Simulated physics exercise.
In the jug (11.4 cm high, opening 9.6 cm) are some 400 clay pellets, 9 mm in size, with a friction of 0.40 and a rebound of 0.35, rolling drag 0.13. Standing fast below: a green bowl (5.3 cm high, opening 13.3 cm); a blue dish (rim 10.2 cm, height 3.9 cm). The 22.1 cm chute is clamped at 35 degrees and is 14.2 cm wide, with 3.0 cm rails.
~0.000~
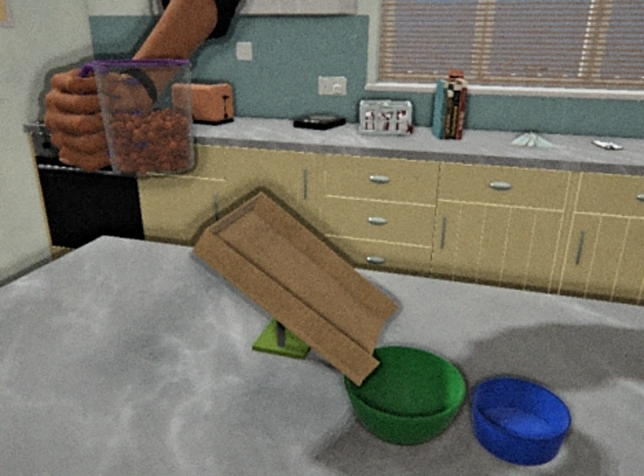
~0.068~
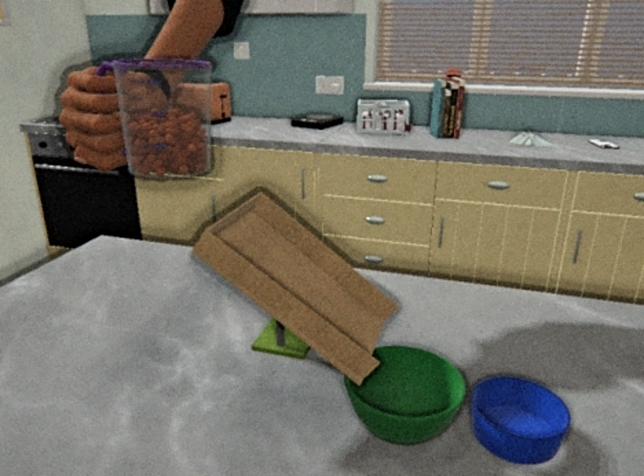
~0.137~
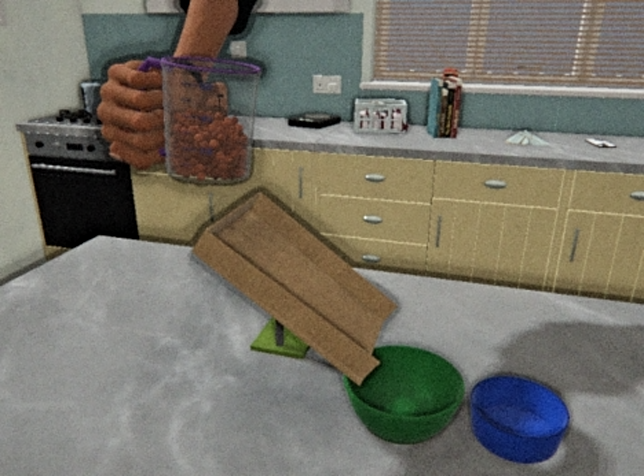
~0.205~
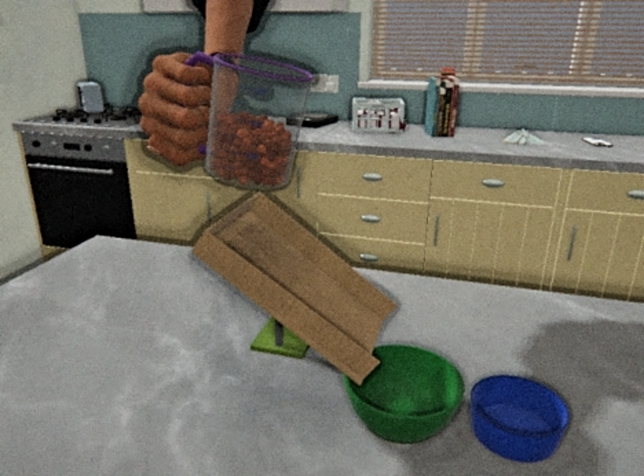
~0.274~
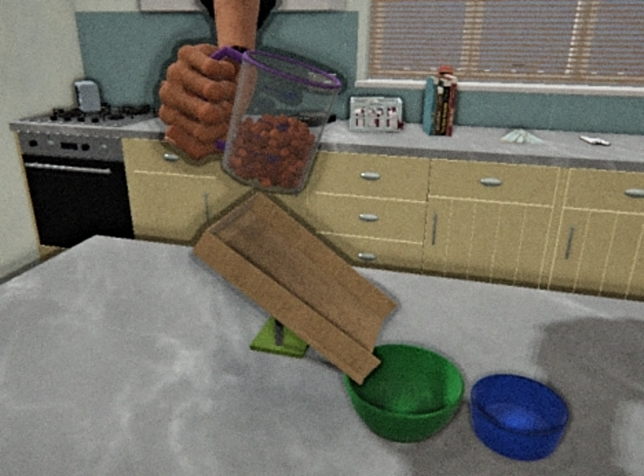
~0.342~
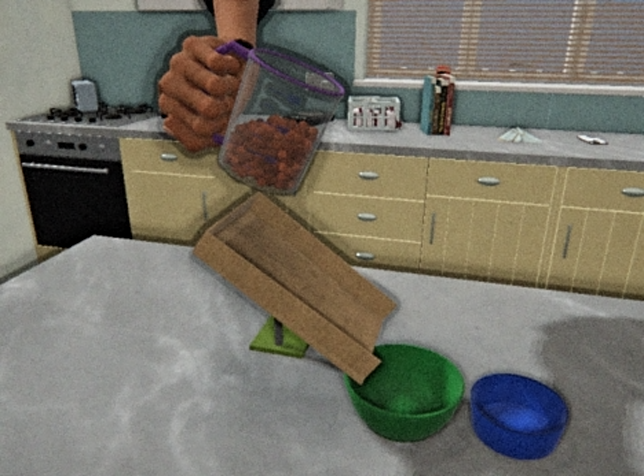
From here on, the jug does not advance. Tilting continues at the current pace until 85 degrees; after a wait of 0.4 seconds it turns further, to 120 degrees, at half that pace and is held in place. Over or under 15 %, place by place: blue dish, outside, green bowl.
Blue dish: Under, outside everything: Under, green bowl: Over.
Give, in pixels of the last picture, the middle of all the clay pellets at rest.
Roughly at pixel (416, 403).
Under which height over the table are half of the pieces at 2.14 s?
The answer is about 32 centimetres.
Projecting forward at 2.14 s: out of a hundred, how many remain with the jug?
Near 90 in a hundred.
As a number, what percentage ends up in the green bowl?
95 %, approximately.
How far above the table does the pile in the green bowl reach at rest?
I'd put it near 5.5 cm.
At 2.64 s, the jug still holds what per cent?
Remaining: Approx. 5 %.
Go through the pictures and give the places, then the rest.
The first frame shows jug at (145, 83); tilt 0 degrees; moved 0.0 cm; lip at (182, 64); top of the load at (154, 116); green bowl at (404, 379); blue dish at (520, 406).
The second frame shows jug at (165, 85); tilt 2 degrees; moved 2.4 cm; lip at (204, 66); top of the load at (168, 114).
The third frame shows jug at (211, 89); tilt 6 degrees; moved 7.7 cm; low side right; lip at (255, 72); top of the load at (209, 116).
The fourth frame shows jug at (260, 93); tilt 12 degrees; moved 13.0 cm; low side right; lip at (309, 79); top of the load at (264, 119).
The fifth frame shows jug at (285, 96); tilt 18 degrees; moved 15.4 cm; low side right; lip at (338, 87); top of the load at (265, 120).
The sixth frame shows jug at (287, 99); tilt 24 degrees; moved 15.4 cm; low side right; lip at (341, 94); top of the load at (286, 122); green bowl at (404, 376); blue dish at (519, 401). It turns about 85 degrees a second.
Then, at 1.03 s, tilt 81 degrees; jug 100 %; middle of all pieces near (256, 134).
After 1.61 s, tilt 86 degrees; jug 100 %; middle of all pieces near (263, 141).
After 2.14 s, tilt 108 degrees; slope 10 %, jug 90 %; middle of all pieces near (279, 155).
After 2.64 s, tilt 120 degrees; green bowl 70 %, slope 20 %, jug 5 %; middle of all pieces near (401, 365).
At rest (3.6 s), green bowl 95 %, outside 5 %, blue dish 0 %, slope 0 %, jug 0 %.
